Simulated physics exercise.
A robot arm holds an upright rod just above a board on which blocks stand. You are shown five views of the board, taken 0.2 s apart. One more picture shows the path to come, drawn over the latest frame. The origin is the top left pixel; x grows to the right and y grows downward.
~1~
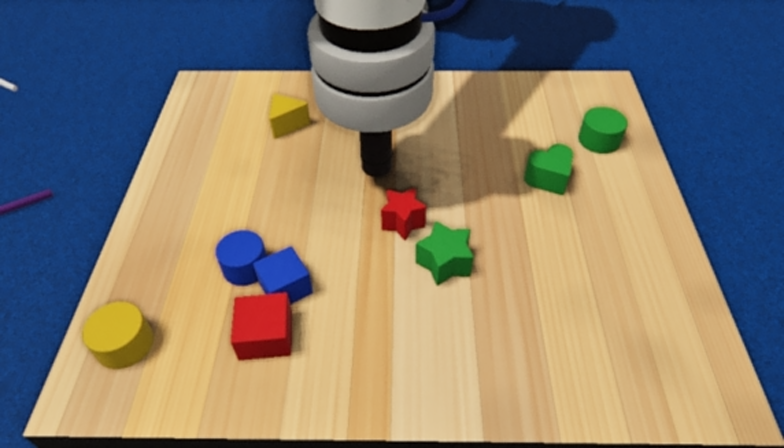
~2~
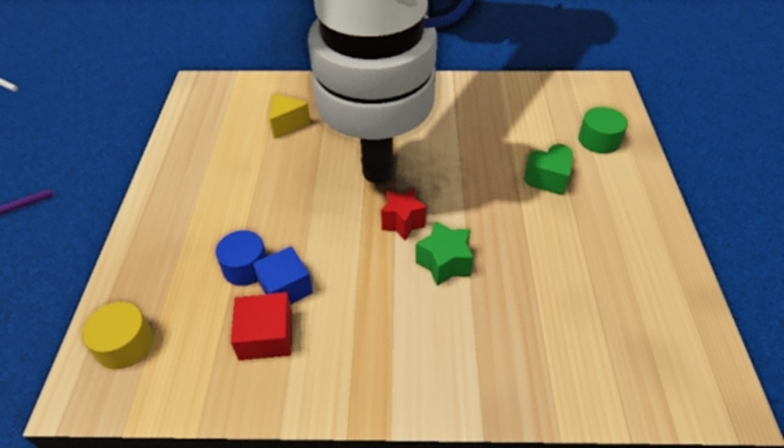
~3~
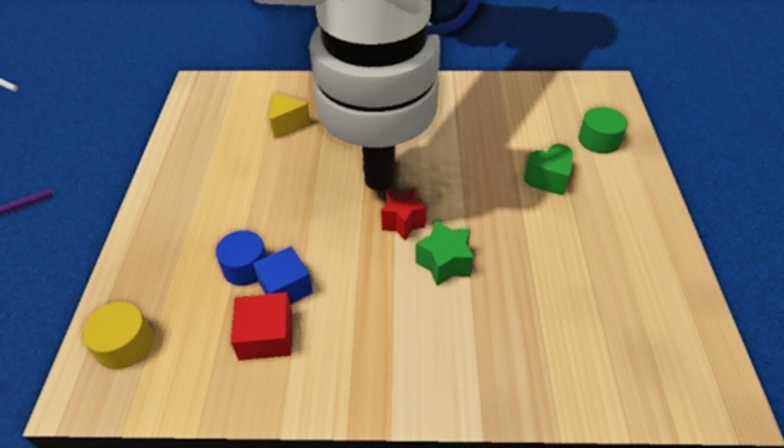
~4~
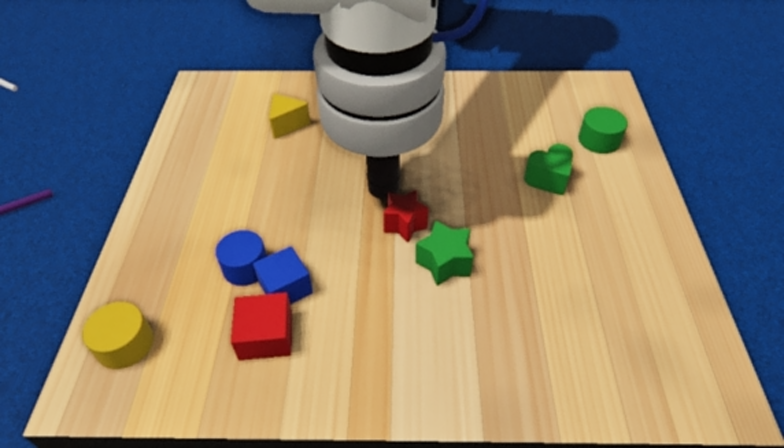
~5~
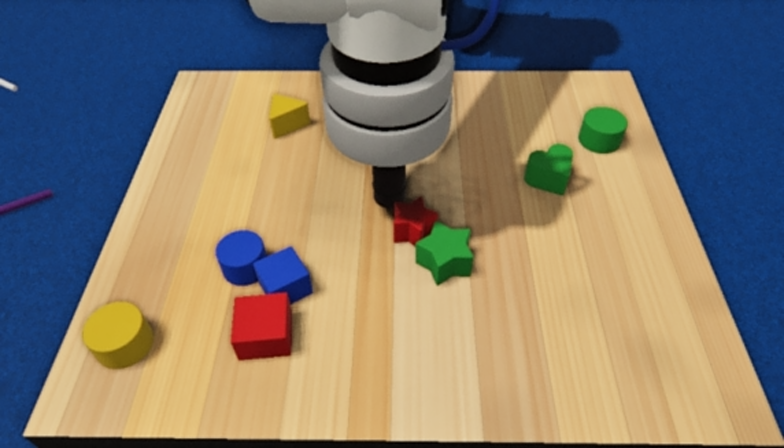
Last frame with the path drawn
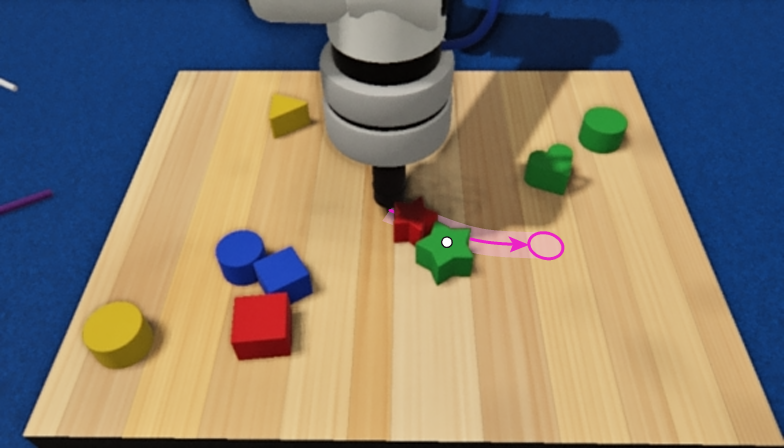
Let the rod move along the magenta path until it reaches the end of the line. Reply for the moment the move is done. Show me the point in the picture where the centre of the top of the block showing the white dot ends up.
Located at (478, 282).
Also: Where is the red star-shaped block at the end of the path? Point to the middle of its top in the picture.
Roughly at (479, 244).
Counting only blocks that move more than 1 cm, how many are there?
Two blocks, no more.
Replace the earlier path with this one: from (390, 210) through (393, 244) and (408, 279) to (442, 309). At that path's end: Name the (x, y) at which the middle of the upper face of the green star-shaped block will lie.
I think it will end close to (510, 256).
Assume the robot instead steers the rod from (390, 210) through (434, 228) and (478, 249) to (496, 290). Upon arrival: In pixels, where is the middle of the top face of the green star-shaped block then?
Its top centre lands on (480, 336).
Drawn move, from (390, 210) through (463, 237) to (546, 245); the dot is on the green star-shaped block.
On the path given first. One third of the way, rod at (439, 216); red star-shaped block at (446, 232); green star-shaped block at (467, 263), turned 15° clockwise.
Two thirds of the way, rod at (495, 231); red star-shaped block at (479, 244), turned 50° clockwise; green star-shaped block at (478, 282), turned 40° clockwise.
At the end, rod at (549, 233); red star-shaped block at (479, 244), turned 50° clockwise; green star-shaped block at (478, 282), turned 40° clockwise; green heart still.
